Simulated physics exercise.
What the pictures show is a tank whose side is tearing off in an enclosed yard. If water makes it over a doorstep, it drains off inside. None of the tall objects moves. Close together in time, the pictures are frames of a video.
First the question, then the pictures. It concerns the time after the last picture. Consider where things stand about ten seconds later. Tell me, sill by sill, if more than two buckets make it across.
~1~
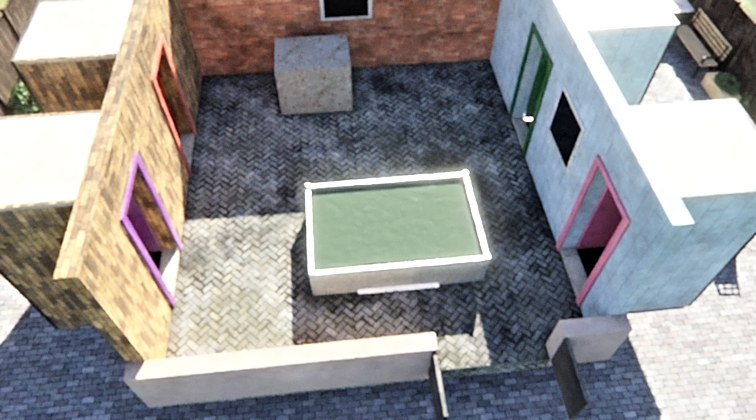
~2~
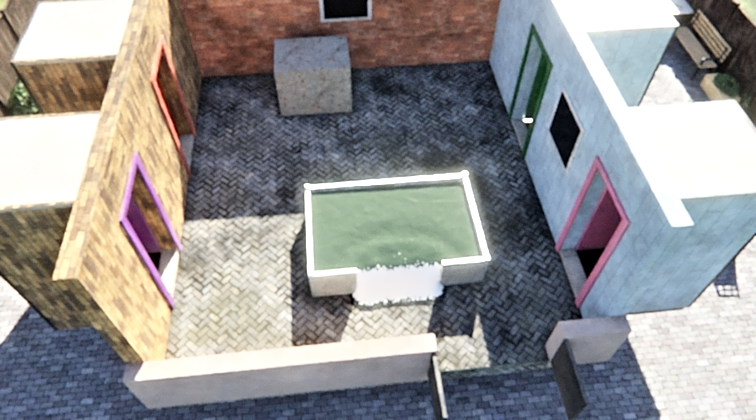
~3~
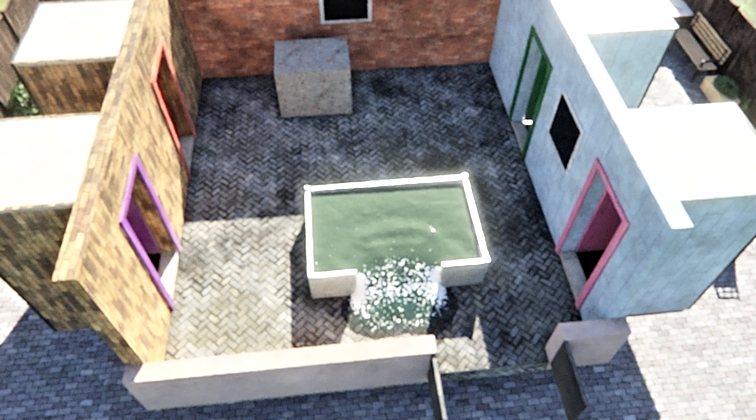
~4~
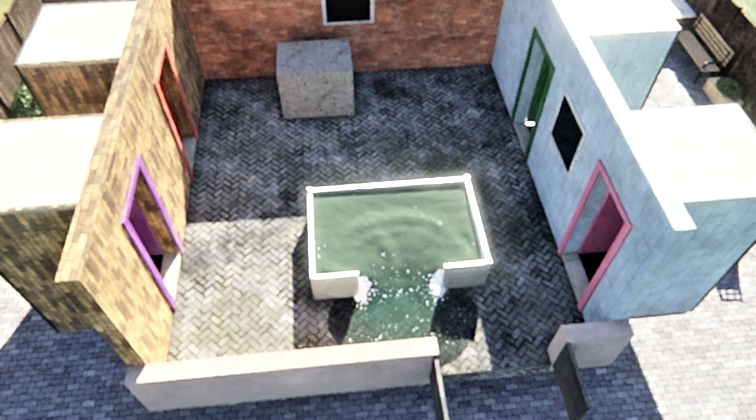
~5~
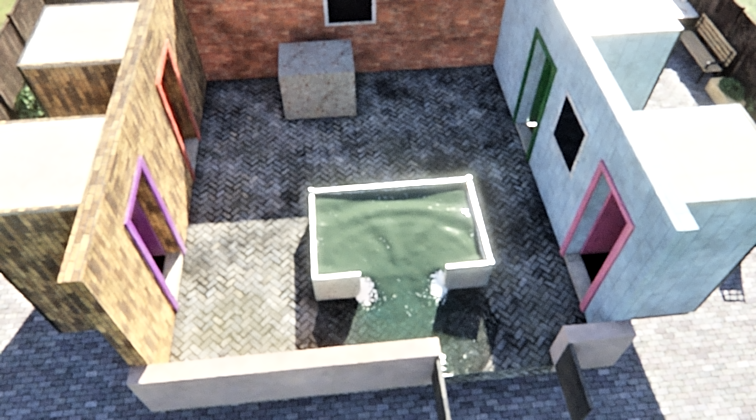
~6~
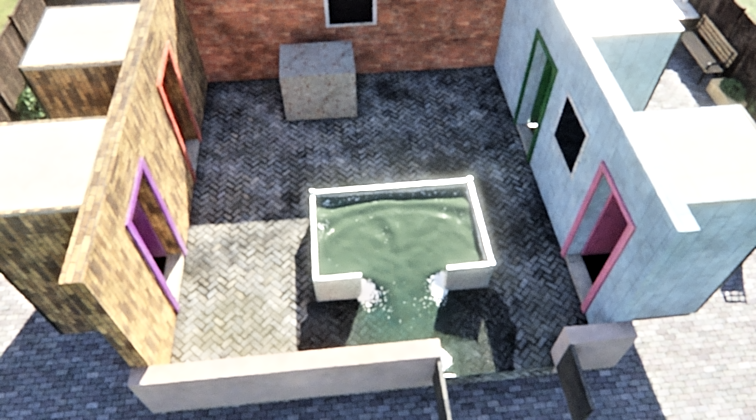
Red door: No, two or fewer; green door: No, two or fewer; pink door: No, two or fewer; purple door: No, two or fewer.
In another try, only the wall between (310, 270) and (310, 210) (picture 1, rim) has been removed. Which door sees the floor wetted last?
I'd go with the one in green.
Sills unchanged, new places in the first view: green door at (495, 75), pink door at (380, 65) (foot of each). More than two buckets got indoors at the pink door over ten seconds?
The pink door is spared.
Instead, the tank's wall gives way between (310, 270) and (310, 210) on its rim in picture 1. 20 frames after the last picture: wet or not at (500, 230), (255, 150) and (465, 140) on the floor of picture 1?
In turn: Untouched, then inundated, then untouched.
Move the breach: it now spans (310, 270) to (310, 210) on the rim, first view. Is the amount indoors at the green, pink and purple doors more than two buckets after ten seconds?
The green door falls short; the pink door falls short; the purple door tops the limit.
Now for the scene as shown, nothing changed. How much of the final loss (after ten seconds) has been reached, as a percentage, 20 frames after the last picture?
Around 55 % of the total, roughly.
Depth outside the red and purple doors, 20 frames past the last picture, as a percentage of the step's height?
The first comes to about 10 percent, the second to about 100 percent.
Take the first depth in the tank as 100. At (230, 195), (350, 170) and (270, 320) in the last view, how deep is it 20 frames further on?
The three come to near 4, 0 and 8 per cent respectively.
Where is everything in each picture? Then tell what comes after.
Still water in the water tank at (393, 223), in the first picture.
The front is at (356, 299), out from the gap at (399, 279), in the second picture.
Water pours out at (398, 282) and has run to (367, 332), in the third picture.
Water pours out at (400, 284) and has run to a hidden place, in the fourth picture.
The front is at a hidden place, out from the gap at (402, 284), in the fifth picture.
The front is at a hidden place, out from the gap at (403, 285), in the sixth picture.
A moment on, water covers 10 % of the floor; the red door not reached, the green door not reached, the pink door not reached, the purple door not reached.
Next, water covers 20 % of the floor; the red door not reached, the green door not reached, the pink door not reached, the purple door wet at the sill, nothing in.
Then, water covers 30 % of the floor; the red door wet at the sill, nothing in, the green door not reached, the pink door wet at the sill, nothing in, the purple door under two buckets in.
Later, water covers 65 % of the floor; the red door wet at the sill, nothing in, the green door wet at the sill, nothing in, the pink door wet at the sill, nothing in, the purple door under two buckets in.
In the end, water covers 90 % of the floor; the red door wet at the sill, nothing in, the green door wet at the sill, nothing in, the pink door wet at the sill, nothing in, the purple door under two buckets in.
